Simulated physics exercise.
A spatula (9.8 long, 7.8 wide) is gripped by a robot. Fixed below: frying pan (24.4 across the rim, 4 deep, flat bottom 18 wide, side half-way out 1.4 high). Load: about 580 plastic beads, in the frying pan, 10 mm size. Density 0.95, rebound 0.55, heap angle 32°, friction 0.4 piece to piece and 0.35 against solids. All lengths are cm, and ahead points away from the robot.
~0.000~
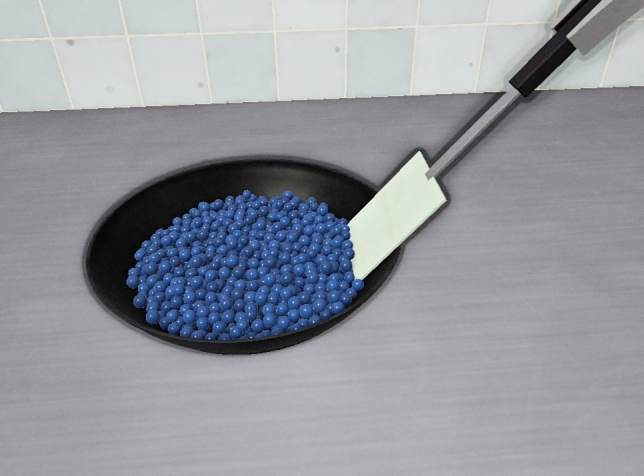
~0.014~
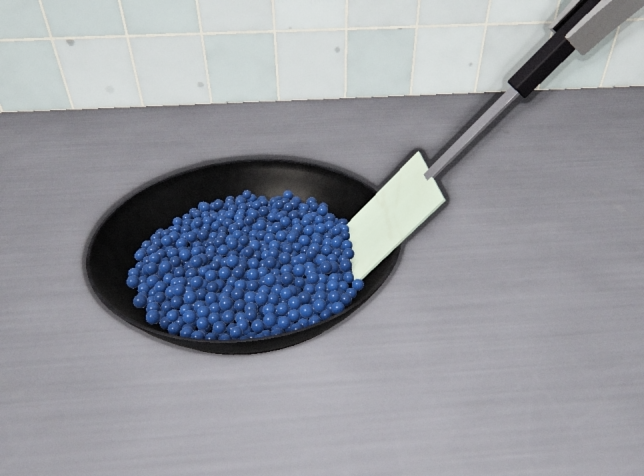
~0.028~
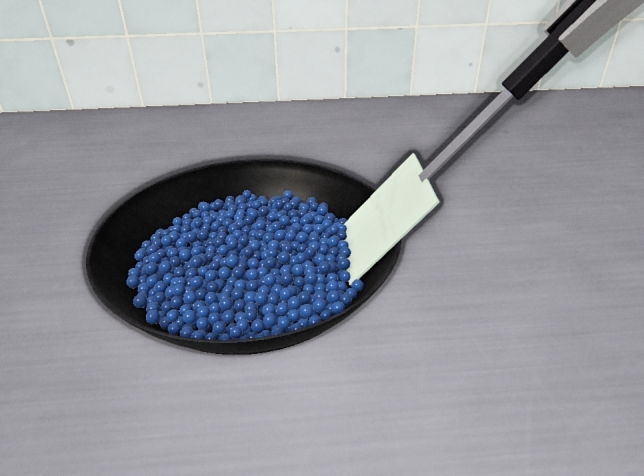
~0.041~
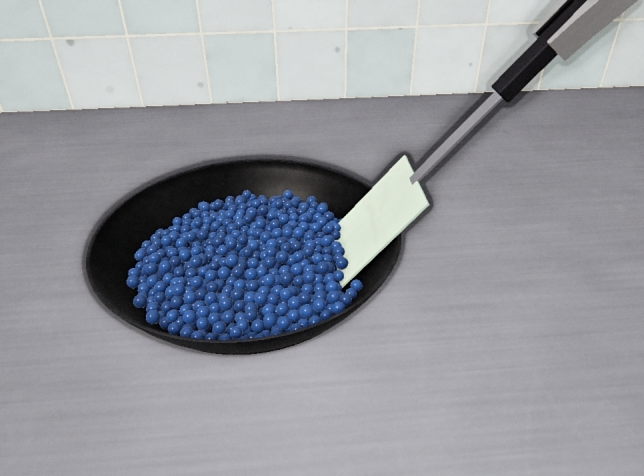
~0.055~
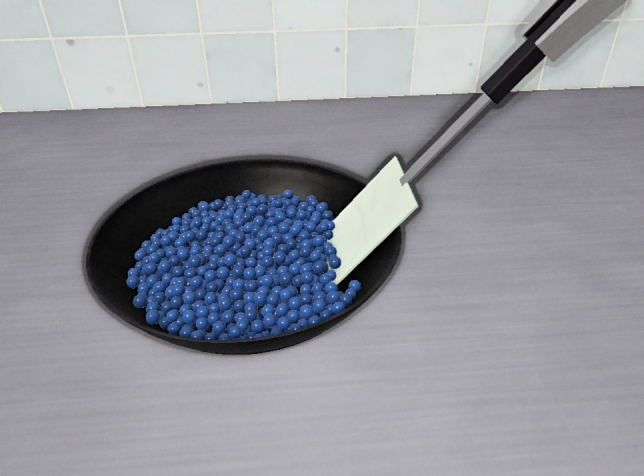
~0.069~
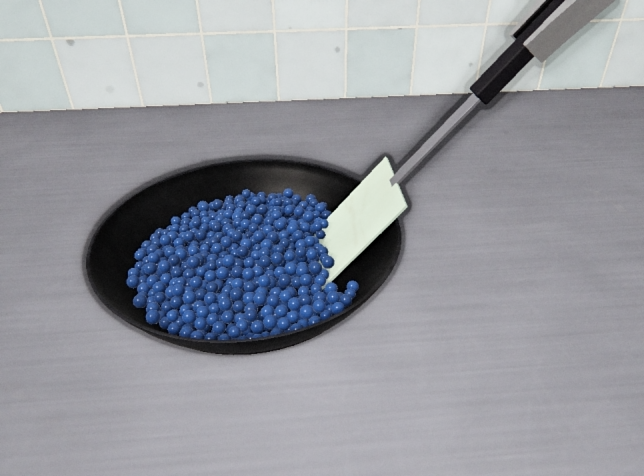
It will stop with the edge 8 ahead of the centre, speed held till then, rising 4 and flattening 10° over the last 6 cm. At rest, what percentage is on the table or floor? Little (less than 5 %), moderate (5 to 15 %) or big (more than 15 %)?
A moderate share, 5 to 15 %, ends on the table or floor.
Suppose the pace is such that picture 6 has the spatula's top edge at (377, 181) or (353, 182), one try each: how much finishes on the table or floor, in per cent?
About 15 and 20 per cent.
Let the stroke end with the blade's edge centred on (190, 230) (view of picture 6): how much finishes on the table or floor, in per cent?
About 0 per cent.
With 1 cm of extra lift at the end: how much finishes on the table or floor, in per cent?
About 5 per cent.
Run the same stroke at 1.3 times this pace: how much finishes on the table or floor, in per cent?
Some 10 per cent.
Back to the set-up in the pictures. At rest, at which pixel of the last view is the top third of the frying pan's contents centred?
Near (159, 251).
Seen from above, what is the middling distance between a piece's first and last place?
Roughly 2 cm.
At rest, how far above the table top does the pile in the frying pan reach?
Roughly 5.0 cm.
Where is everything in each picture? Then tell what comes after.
The spatula top edge at (432, 174), sloping 50°; upper third of the load around (254, 251), from x 135 to 360, top at y 195; 578 in the frying pan, in the first frame.
The spatula top edge at (431, 174), sloping 50°; upper third of the load around (254, 250), from x 135 to 360, top at y 195, in the second frame.
The spatula top edge at (425, 176), sloping 50°; upper third of the load around (259, 250), from x 135 to 355, top at y 195, in the third frame.
The spatula top edge at (416, 178), sloping 50°; upper third of the load around (265, 247), from x 135 to 355, top at y 195, in the fourth frame.
The spatula top edge at (406, 179), sloping 50°; upper third of the load around (263, 247), from x 135 to 355, top at y 195, in the fifth frame.
The spatula top edge at (396, 180), sloping 50°; upper third of the load around (261, 247), from x 135 to 355, top at y 195; 578 in the frying pan, in the sixth frame.
After 0.16 s, sloping 50°, highest piece 4 above the table; 578 in the frying pan.
After 0.24 s, sloping 46°, highest piece 5 above the table; 578 in the frying pan.
After 0.48 s, sloping 40°, highest piece 5 above the table; 534 in the frying pan, 41 on the table or floor, 3 on the blade or in flight.
After 1.53 s, sloping 40°, highest piece 5 above the table; 533 in the frying pan, 45 on the table or floor.
In the end, 533 in the frying pan, 45 on the table or floor. That is 8 % on the table or floor.
